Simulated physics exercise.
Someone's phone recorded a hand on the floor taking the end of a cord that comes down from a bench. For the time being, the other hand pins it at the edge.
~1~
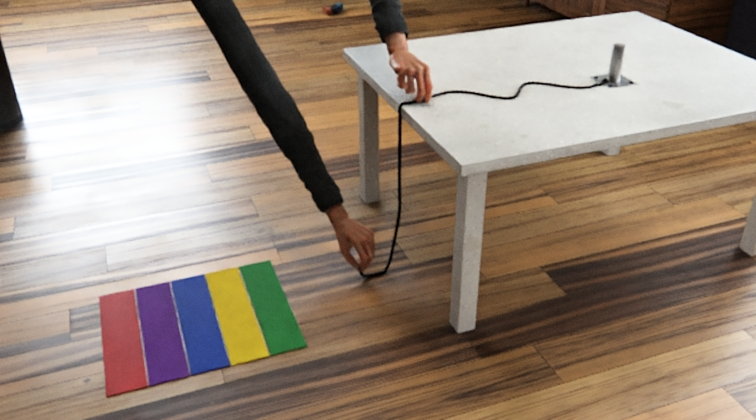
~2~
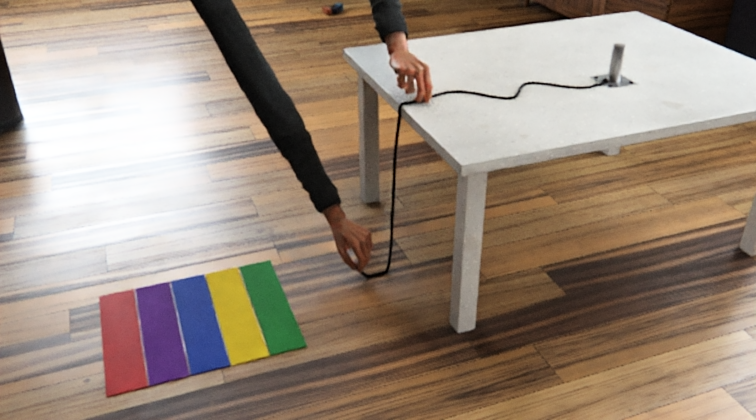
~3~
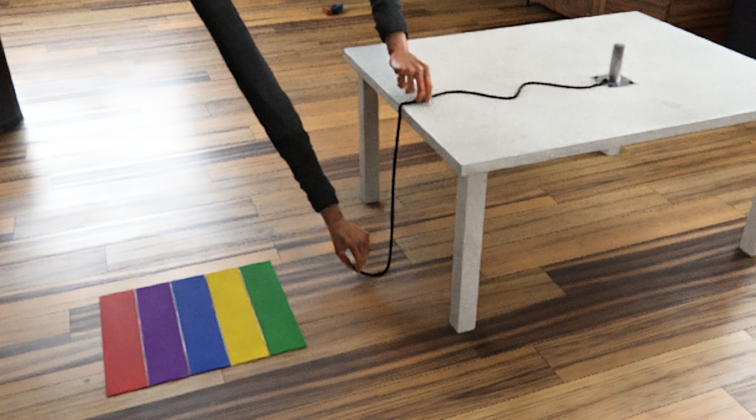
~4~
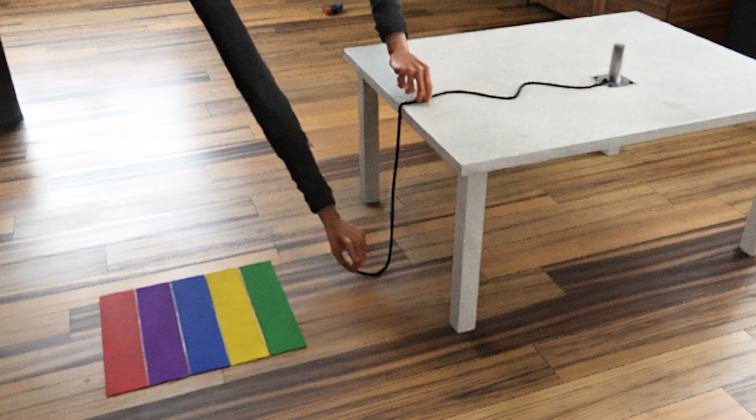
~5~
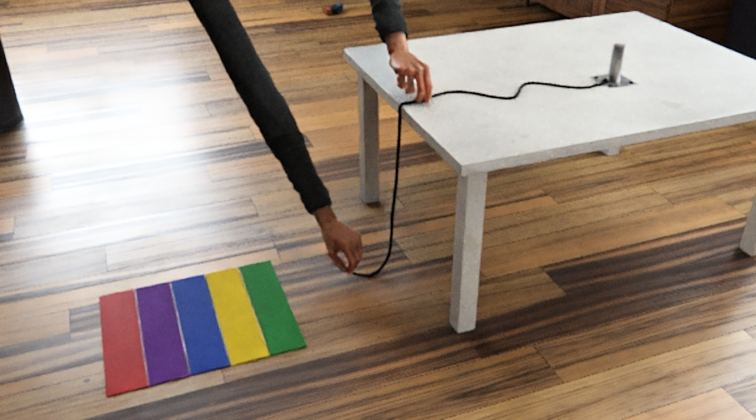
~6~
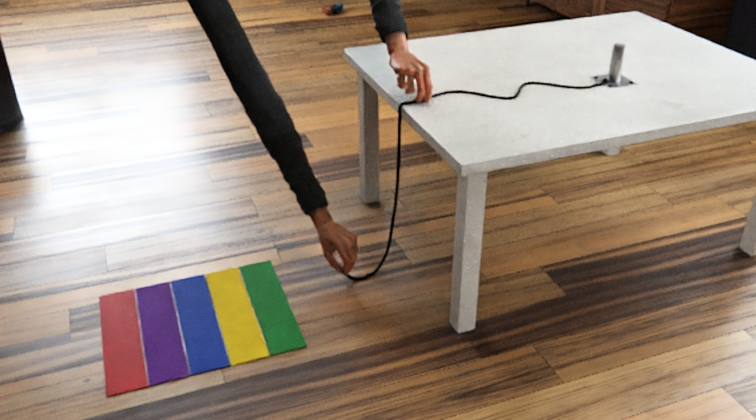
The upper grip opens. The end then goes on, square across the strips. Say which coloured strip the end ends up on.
It ends up on the blue strip.
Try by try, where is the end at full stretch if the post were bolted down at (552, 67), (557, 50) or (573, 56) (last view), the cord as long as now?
Near (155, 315); near (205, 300); near (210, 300).
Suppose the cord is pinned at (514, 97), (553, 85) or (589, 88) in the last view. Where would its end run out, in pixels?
In that order: (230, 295), (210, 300) and (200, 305).
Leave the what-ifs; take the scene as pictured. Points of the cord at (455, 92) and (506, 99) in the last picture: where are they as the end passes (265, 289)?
You'll find them at about (428, 104) and about (479, 97).
Soon after, end near (265, 289); over green.
After that, end near (223, 298); over yellow.
At the stop, end near (198, 304); over blue. The end stops over the blue strip.
